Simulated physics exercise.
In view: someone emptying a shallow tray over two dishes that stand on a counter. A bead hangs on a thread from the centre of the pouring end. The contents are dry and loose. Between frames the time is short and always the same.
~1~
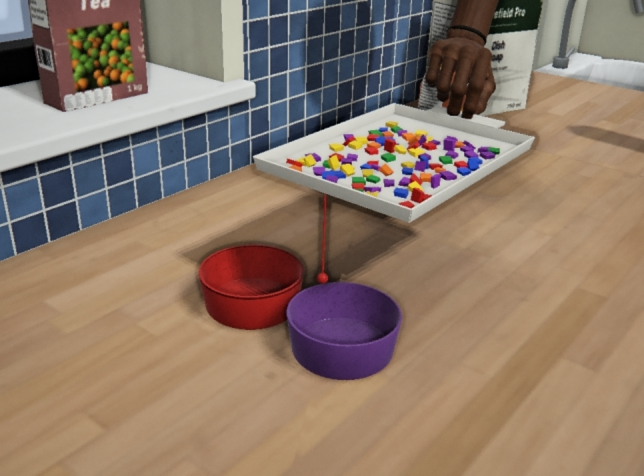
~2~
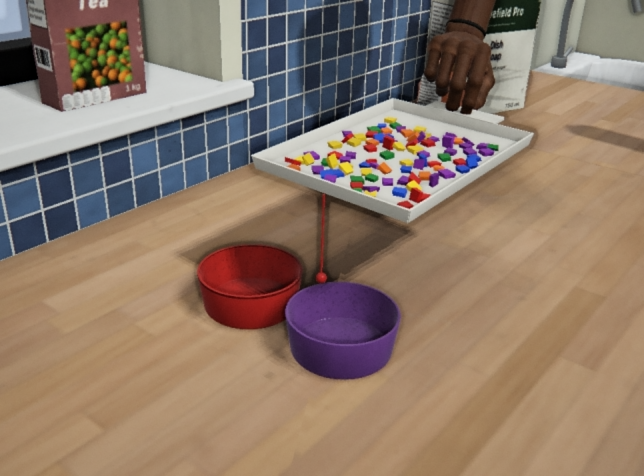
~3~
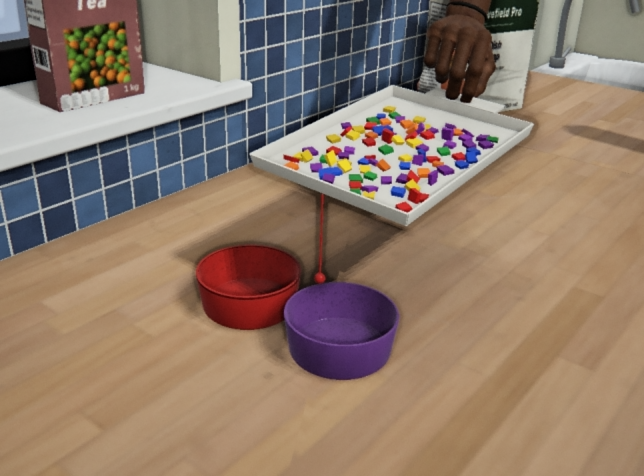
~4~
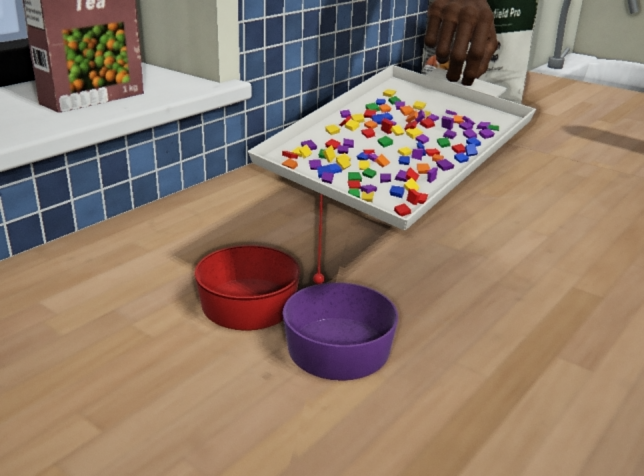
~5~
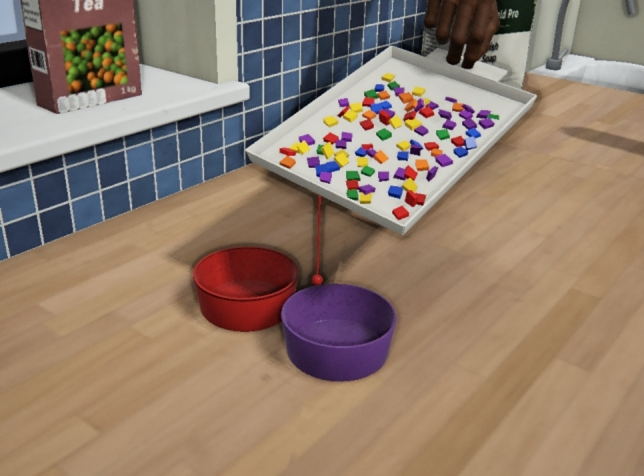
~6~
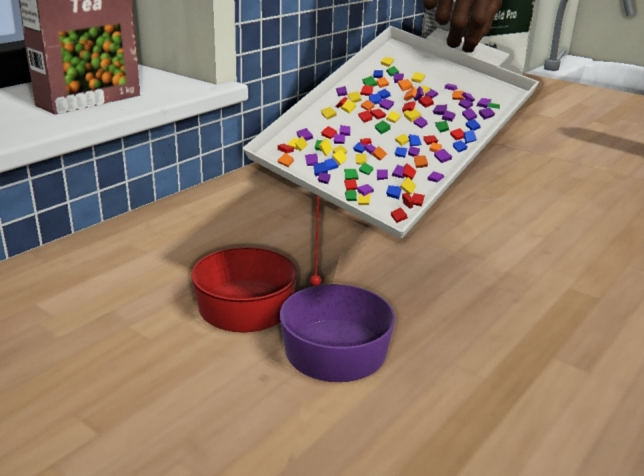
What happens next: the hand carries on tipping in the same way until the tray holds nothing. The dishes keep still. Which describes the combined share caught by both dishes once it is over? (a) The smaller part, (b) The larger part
The larger part (b).
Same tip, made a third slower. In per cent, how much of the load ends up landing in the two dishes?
Something like 70 in a hundred.
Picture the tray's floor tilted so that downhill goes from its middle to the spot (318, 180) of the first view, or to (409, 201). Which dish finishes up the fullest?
Leftward dish at the first place, Rightward dish at the second.
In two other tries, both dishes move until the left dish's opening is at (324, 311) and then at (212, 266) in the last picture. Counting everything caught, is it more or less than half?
Placing 1: A majority of it. Placing 2: A minority of it.
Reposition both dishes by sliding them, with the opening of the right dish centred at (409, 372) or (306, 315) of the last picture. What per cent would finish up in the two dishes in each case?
I'd expect some 40 percent, and then some 30 percent.
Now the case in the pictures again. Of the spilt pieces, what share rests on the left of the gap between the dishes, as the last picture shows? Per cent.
It amounts to some 10 percent.
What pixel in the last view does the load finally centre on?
Resting centre, last picture - approx. (353, 355).
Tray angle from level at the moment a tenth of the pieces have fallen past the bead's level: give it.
Near 85 degrees.
Shortly afterwards, tray tipped steeply; all but a few on the tray; only a few in the air.
Next, tray tipped past a quarter turn; only a few on the tray; near half in the right dish; near a quarter outside both; a little in the air.
Some moments later, tray tipped past a quarter turn; near two thirds in the right dish; near a quarter outside both.
In the end, tray tipped past a quarter turn; near two thirds in the right dish; none at all in the left dish; near a quarter outside both.
